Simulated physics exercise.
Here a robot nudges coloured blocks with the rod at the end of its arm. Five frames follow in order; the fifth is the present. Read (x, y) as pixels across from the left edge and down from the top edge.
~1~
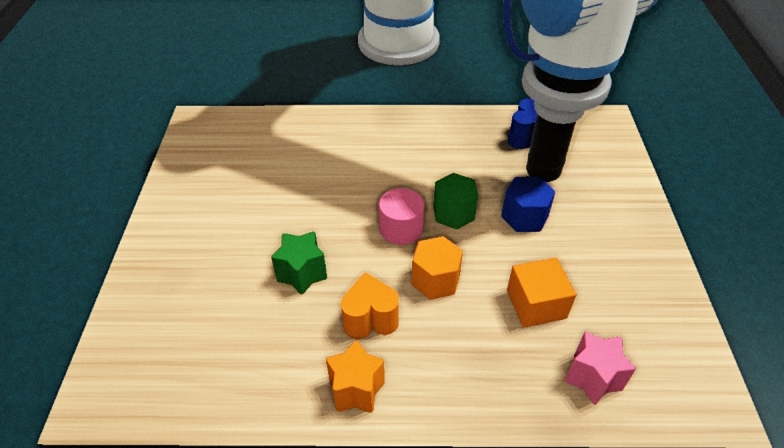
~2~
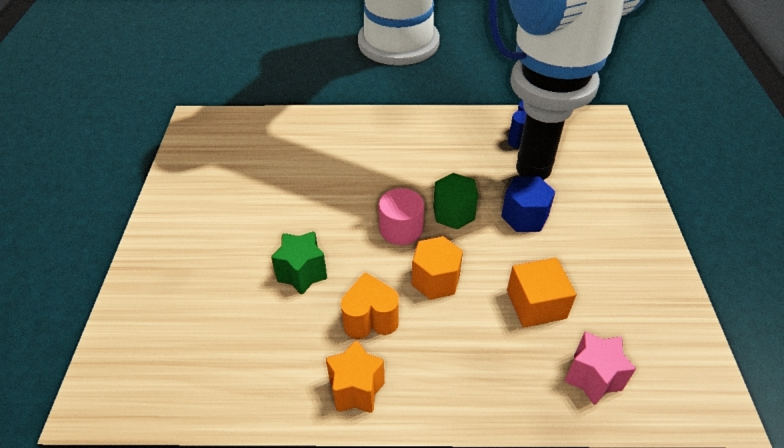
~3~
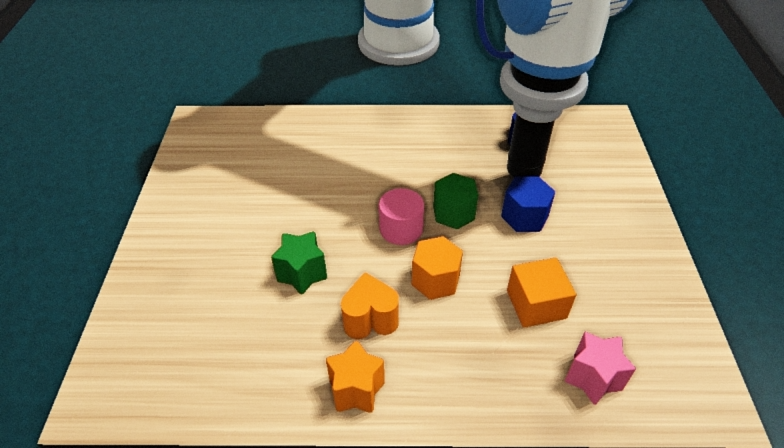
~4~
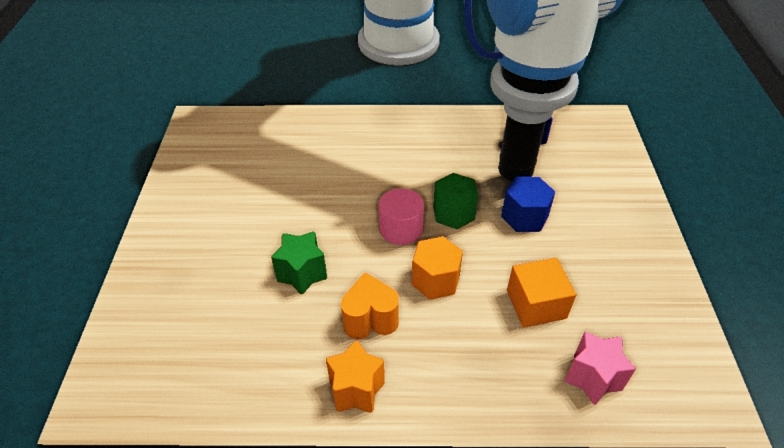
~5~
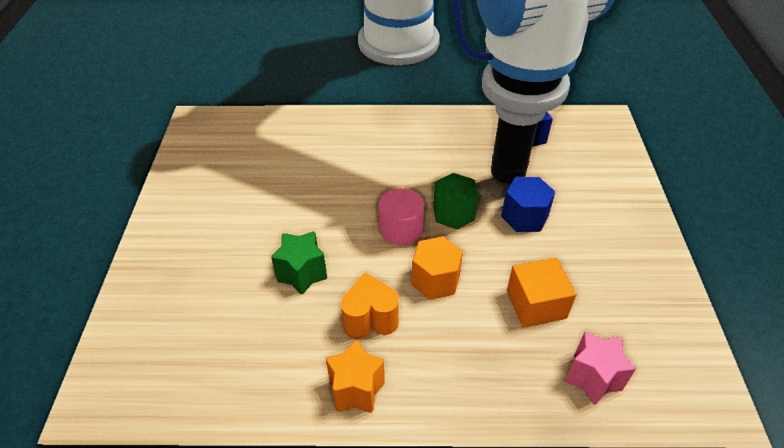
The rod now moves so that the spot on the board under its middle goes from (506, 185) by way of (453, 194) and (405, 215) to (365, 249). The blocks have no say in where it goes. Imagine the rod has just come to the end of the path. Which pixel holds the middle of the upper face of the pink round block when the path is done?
It should be at about (356, 258).
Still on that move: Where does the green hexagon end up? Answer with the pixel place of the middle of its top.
If I read the scene right, the answer is (437, 210).
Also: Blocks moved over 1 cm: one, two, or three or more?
I think two will be displaced.
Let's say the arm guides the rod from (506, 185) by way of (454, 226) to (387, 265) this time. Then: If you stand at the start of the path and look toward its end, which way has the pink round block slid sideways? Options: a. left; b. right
b: Right.
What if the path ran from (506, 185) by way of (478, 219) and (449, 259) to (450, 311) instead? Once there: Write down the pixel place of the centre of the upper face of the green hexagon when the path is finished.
The centre of its top face lies at (430, 197).
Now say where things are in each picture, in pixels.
In the first frame, rod's lower end at (543, 171); orange heart block at (369, 296); pink round block at (401, 203); green hexagon at (457, 187); blue hexagon at (531, 191).
In the second frame, rod at (533, 170); blocks still.
In the third frame, rod at (524, 170); blocks still.
In the fourth frame, rod at (516, 171); blocks still.
In the fifth frame, rod at (508, 173); orange heart block at (369, 296); pink round block at (401, 203); green hexagon at (457, 187); blue hexagon at (531, 191).
What follows on the original path. One third of the way, rod at (454, 182); green hexagon at (444, 196), turned 20° anticlockwise.
Two thirds of the way, rod at (405, 204); pink round block at (385, 218); green hexagon at (437, 210), turned 60° anticlockwise.
At the end, rod at (364, 237); orange heart block at (369, 300); pink round block at (356, 258); green hexagon at (437, 210), turned 60° anticlockwise; blue hexagon still.
